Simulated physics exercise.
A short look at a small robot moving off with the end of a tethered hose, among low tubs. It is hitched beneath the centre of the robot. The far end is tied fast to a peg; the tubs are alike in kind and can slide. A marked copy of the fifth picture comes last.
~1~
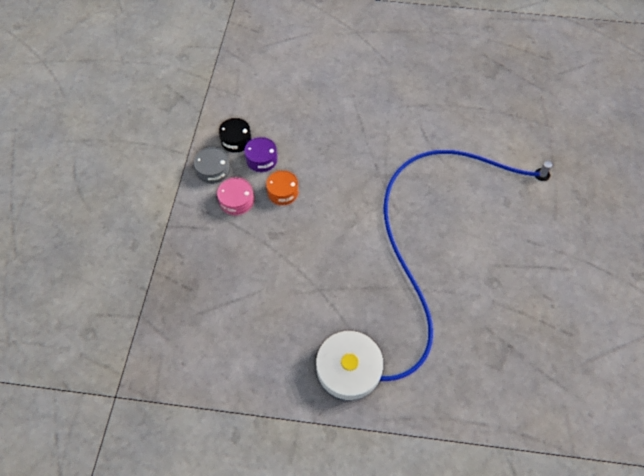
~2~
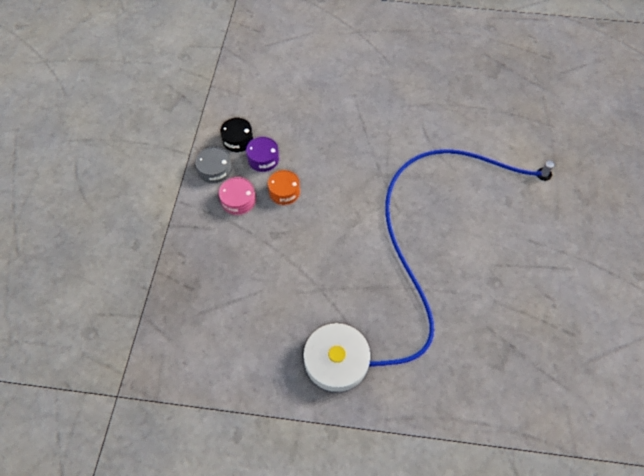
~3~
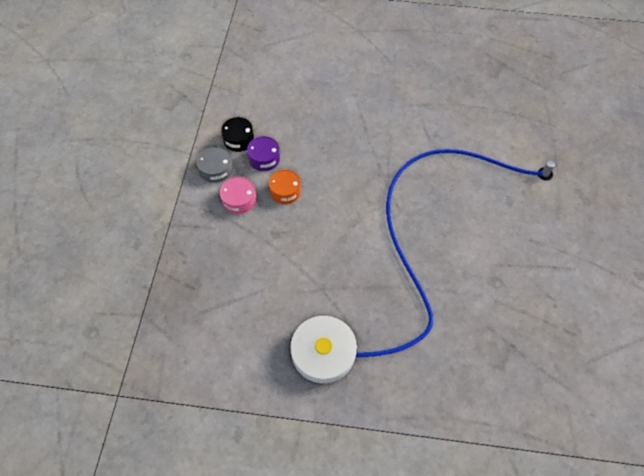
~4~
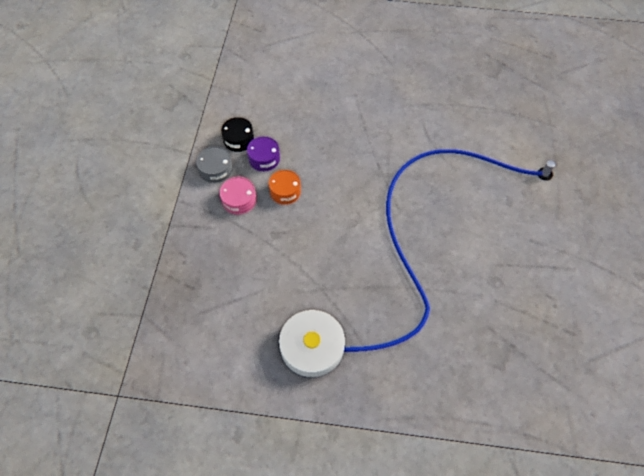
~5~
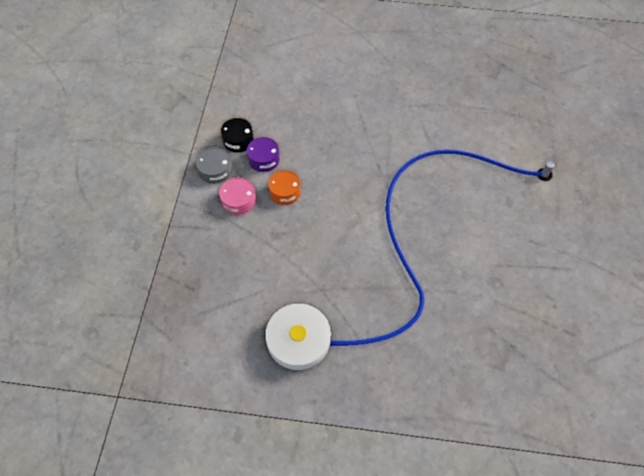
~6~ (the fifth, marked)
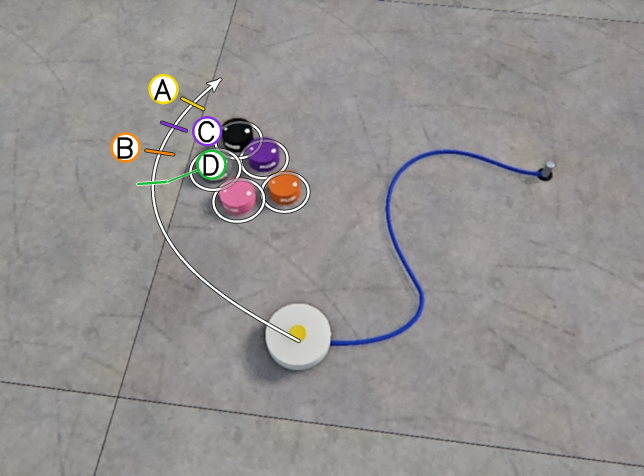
At the start, a round white robot with a yellow centre sits at the lower middle, joined by a curving blue hose to a small peg at the upper right. The robot slides a short way left and slightly upward, drawing the hose's near end along, while five coloured tubs stay clustered in place.
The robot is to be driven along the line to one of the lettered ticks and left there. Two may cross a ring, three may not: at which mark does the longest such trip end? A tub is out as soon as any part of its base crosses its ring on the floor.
No farther than C.
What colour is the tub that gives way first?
The pink tub.
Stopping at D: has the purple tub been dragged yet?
No.
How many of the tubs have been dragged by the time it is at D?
The count is none.
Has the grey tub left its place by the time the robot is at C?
By then, no.
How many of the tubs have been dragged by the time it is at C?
One.
On the marked copy, A at (193, 104); B at (160, 152); C at (174, 127); D at (153, 183); the route from (299, 341) via (156, 211) to (220, 79).
Following C. Soon after the start, robot (200, 274).
Later, robot (151, 192).
In the end, robot (172, 121); pink tub (244, 182); one over the rings.
As for the rest, A has five over the rings; B is within the limit but short; D is within the limit but short.
